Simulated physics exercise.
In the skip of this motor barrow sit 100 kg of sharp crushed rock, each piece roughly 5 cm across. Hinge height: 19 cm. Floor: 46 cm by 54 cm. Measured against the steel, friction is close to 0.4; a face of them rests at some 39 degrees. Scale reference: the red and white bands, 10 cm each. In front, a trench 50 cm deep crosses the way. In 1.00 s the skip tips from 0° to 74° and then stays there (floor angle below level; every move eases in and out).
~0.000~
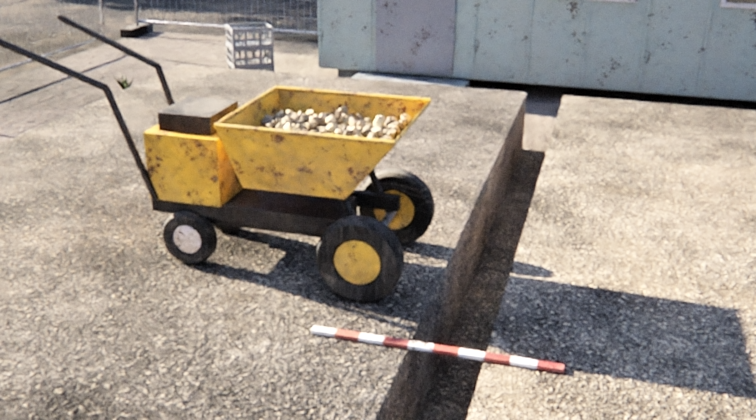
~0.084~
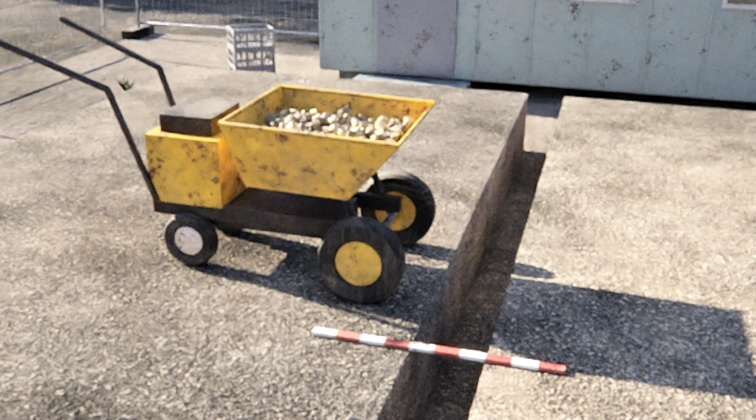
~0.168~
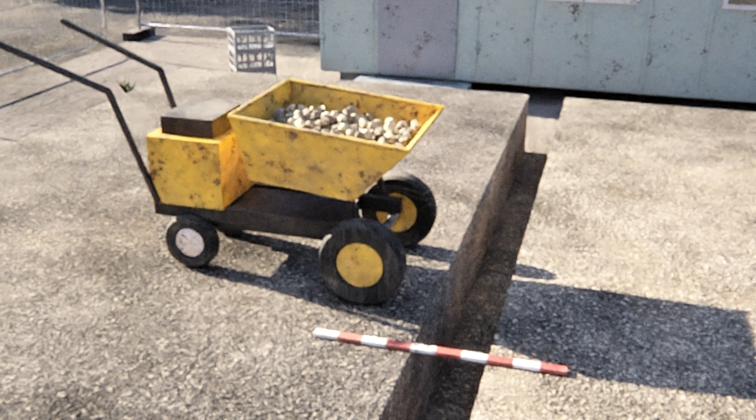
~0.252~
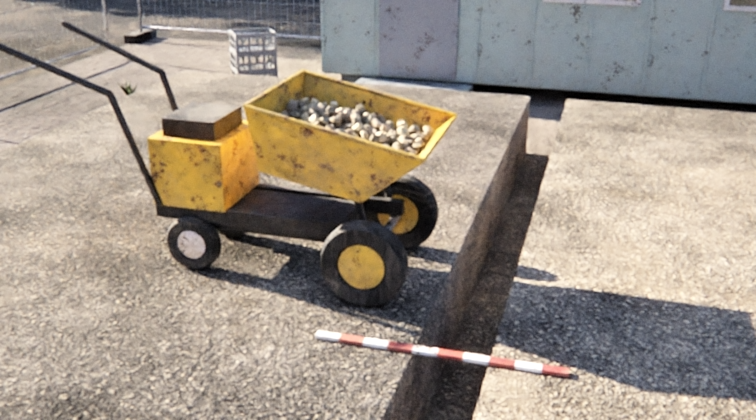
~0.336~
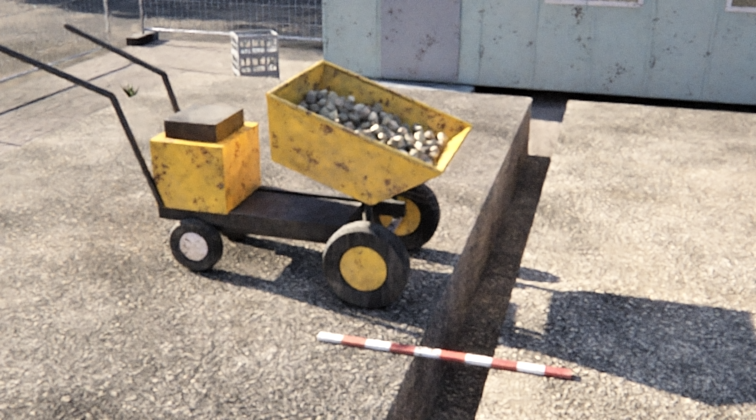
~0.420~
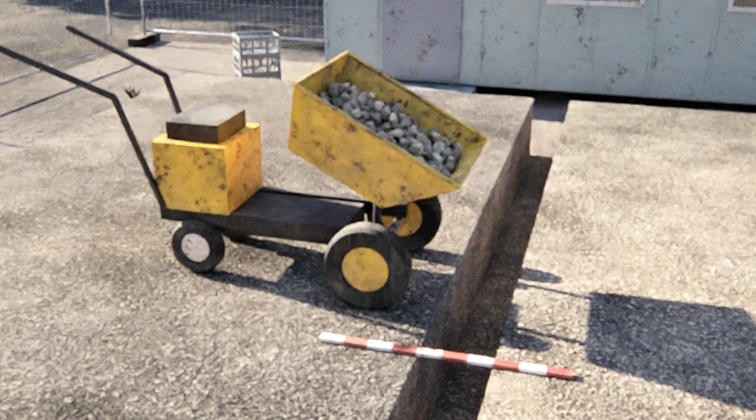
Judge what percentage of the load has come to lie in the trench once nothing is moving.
Roughly 29 in every hundred.
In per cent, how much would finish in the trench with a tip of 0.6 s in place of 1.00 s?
With that change, it comes to around 15 per cent.
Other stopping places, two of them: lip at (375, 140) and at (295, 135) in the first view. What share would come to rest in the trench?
It'd be around 50 per cent and after that around 80 per cent.
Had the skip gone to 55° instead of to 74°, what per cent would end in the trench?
Some 0 in a hundred, I'd say.
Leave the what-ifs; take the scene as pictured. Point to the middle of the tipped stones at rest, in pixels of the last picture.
The stones end up centred near (545, 294).
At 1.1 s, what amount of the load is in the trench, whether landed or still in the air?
About 0%.
After 0.8 s the floor is at 62°; 100 % in the skip; the foremost stones are at (497, 225).
After 1.1 s the floor is at 74°; 70 % in the skip, 30 % past the trench; the foremost stones are at (583, 299).
After 1.5 s the floor is at 74°; 29 % in the skip, 4 % in the trench, 67 % past the trench; the foremost stones are at (706, 312).
After 3.4 s the floor is at 74°; 3 % in the skip, 29 % in the trench, 68 % past the trench; the foremost stones are at (755, 318).
